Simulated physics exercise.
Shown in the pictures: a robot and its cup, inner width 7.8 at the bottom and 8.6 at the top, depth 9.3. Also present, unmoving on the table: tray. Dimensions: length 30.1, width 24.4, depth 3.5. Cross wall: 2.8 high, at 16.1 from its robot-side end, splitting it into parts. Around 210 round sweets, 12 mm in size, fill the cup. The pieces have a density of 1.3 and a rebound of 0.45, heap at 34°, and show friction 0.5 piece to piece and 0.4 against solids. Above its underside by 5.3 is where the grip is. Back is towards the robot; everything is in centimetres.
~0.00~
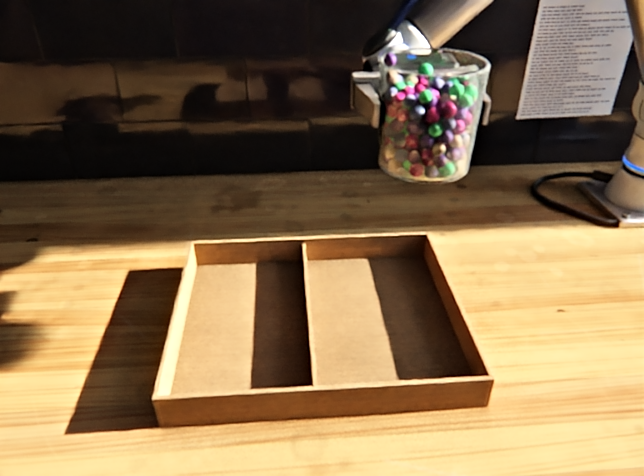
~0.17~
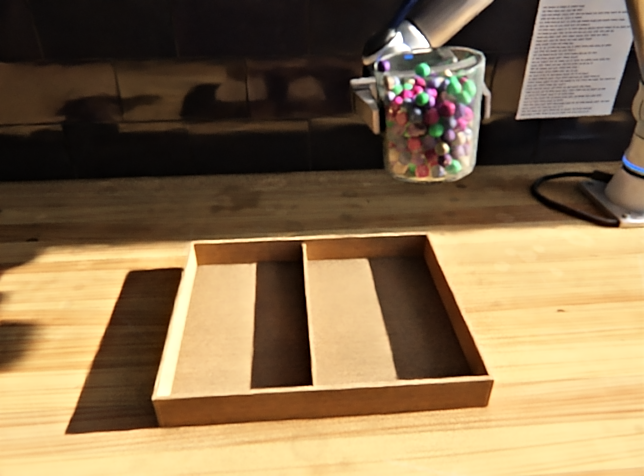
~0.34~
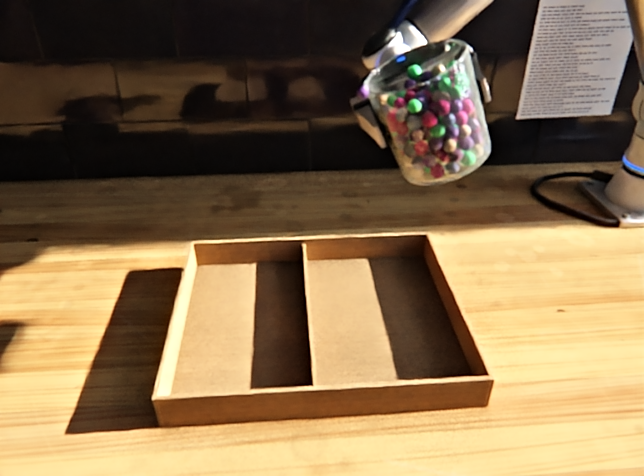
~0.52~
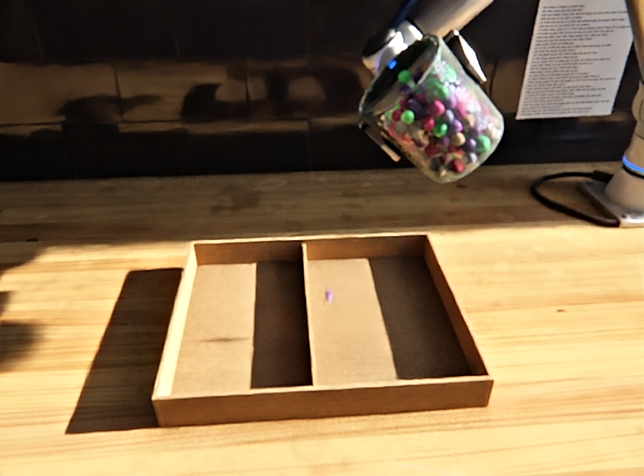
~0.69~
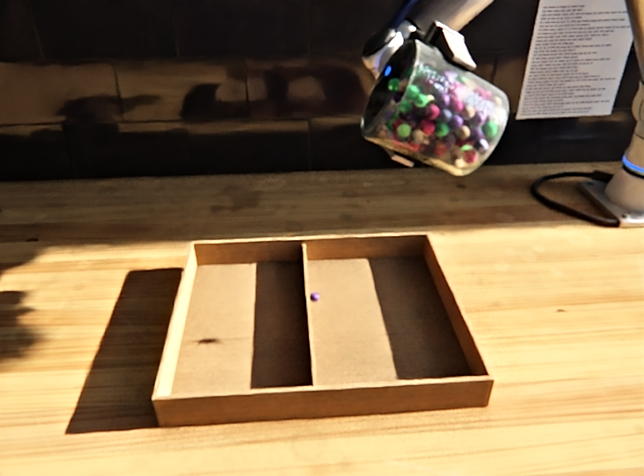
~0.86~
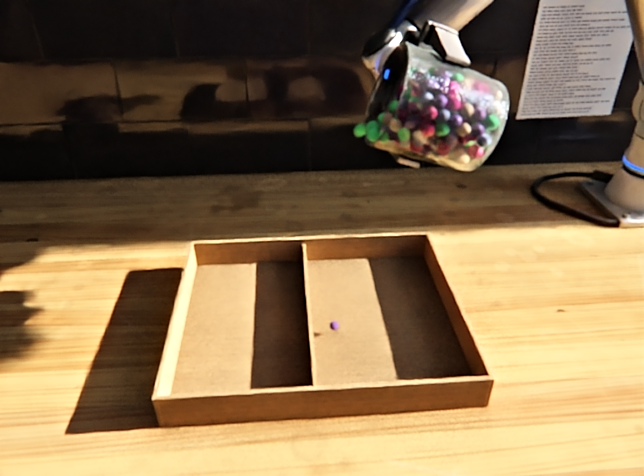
The footage shows a robot arm steadily tilting a clear cup of colourful round sweets to the left above a divided brown tray, as a single purple sweet drops into the tray's right-hand part and moves about there.
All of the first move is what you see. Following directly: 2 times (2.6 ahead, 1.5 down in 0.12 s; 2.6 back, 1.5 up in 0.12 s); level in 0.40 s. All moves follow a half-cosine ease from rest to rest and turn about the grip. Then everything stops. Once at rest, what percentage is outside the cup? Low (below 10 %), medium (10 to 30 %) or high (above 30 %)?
Medium.
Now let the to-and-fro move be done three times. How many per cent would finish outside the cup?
That share would be near 20 percent.
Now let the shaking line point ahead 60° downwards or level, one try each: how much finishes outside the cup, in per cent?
Result: Approx. 0 % and 30 %, one try each.
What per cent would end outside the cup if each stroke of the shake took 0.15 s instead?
That gives about 10 percent.
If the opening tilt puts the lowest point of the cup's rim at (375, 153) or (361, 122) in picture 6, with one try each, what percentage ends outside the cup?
55 % and 0 %.
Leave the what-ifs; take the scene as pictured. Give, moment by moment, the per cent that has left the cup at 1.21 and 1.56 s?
Estimates in order: Close to 5, close to 15.
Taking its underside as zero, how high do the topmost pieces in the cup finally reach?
It reaches close to 8.5 cm in the end.
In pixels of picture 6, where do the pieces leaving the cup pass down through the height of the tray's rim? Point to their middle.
They come through centred close to (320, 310).
After 1.21 s, tilted 70° forward, highest piece 25 above the table; 201 in the cup, 2 in the robot-side part, 2 in the far-side part, 9 in flight or on a rim.
After 1.56 s, tilted 28° forward, highest piece 28 above the table; 185 in the cup, 17 in the robot-side part, 10 in the far-side part, 2 in flight or on a rim.
After 1.94 s, level, highest piece 28 above the table; 185 in the cup, 18 in the robot-side part, 11 in the far-side part.
After 2.99 s, level, highest piece 28 above the table; 185 in the cup, 18 in the robot-side part, 11 in the far-side part.
At rest, 185 in the cup, 18 in the robot-side part, 11 in the far-side part. That is 14 % outside the cup.
